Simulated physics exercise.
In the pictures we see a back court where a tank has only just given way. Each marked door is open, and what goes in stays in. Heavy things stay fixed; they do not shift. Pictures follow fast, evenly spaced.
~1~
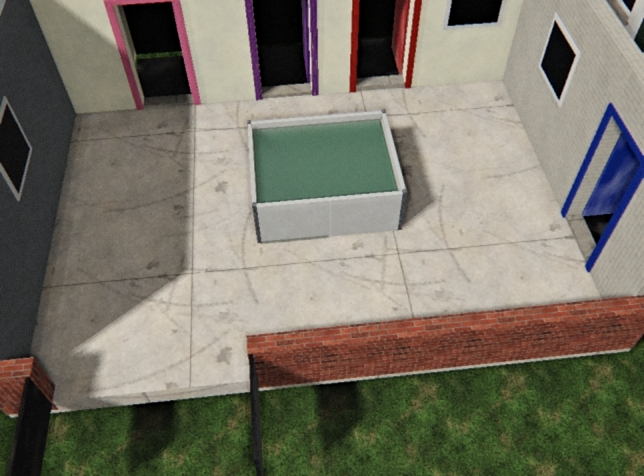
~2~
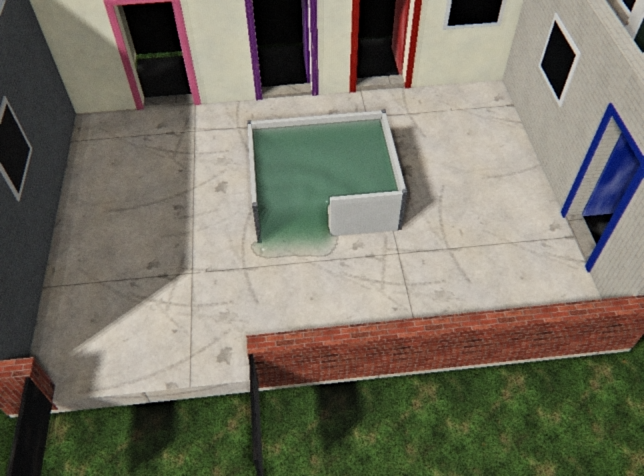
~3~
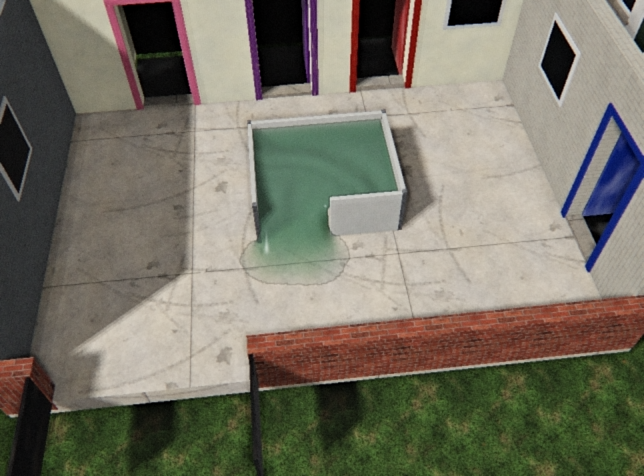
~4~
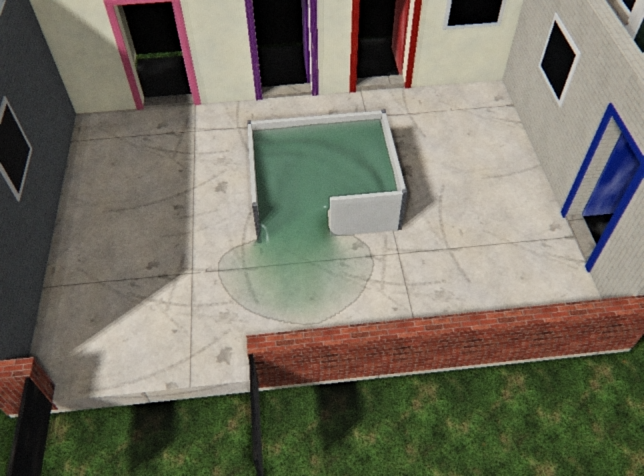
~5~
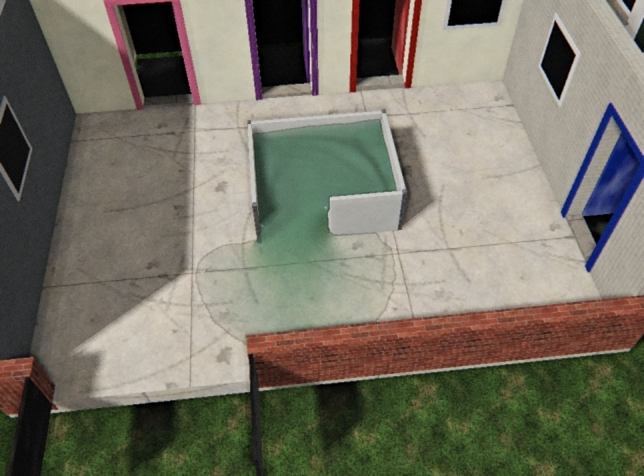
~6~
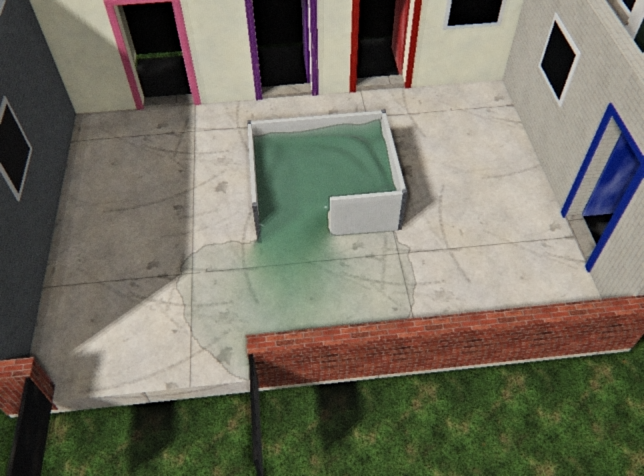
A square, white-walled tank of green water stands in a pale concrete courtyard, seen from high above by a still camera. Pink, purple and red doorways line the cream back wall, a blue one stands at right, and a low brick wall borders grass in front. The left part of the tank's front opens, and water pours out, spreading in a thin, rounded sheet across the slabs to the brick wall.
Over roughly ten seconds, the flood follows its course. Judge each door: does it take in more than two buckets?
My call: The pink door keeps it to two or fewer, the red door keeps it to two or fewer, the purple door keeps it to two or fewer, the blue door takes in more.
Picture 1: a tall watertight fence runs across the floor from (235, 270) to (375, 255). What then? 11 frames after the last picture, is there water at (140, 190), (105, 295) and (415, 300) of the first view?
Results in sequence: Swamped / swamped / bone-dry.
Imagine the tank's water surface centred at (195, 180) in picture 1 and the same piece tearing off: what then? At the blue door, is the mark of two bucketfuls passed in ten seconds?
Blue: Falls short.
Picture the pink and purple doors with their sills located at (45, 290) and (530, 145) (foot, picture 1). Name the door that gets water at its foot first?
That would be the door marked blue.
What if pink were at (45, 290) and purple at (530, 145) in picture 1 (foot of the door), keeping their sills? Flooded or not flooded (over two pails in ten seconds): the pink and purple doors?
What happens next: The pink one falls below the limit, and the purple one falls below the limit.
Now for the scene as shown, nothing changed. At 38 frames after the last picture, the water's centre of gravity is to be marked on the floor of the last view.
I'd place it roughly at (349, 233).
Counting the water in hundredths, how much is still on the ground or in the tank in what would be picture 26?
The share not yet gone is roughly 78 percent.
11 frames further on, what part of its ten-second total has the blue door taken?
Roughly 0 percent.
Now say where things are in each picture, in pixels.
The tank at (323, 160) is whole and still, in the first picture.
The front is at (259, 251), out from the gap at (295, 227), in the second picture.
Water pours out at (295, 227) and has run to (332, 275), in the third picture.
Water pours out at (295, 228) and has run to (321, 316), in the fourth picture.
Water pours out at (295, 228) and has run to a hidden place, in the fifth picture.
The front is at a hidden place, out from the gap at (295, 228), in the sixth picture.
A moment on, water covers 20 % of the floor; the pink door not reached, the red door not reached, the purple door not reached, the blue door not reached.
Next, water covers 30 % of the floor; the pink door not reached, the red door not reached, the purple door not reached, the blue door not reached.
Then, water covers 40 % of the floor; the pink door not reached, the red door not reached, the purple door not reached, the blue door under two buckets in.
Later, water covers 65 % of the floor; the pink door not reached, the red door wet at the sill, nothing in, the purple door not reached, the blue door over two buckets in.
In the end, water covers 85 % of the floor; the pink door wet at the sill, nothing in, the red door wet at the sill, nothing in, the purple door wet at the sill, nothing in, the blue door over two buckets in.
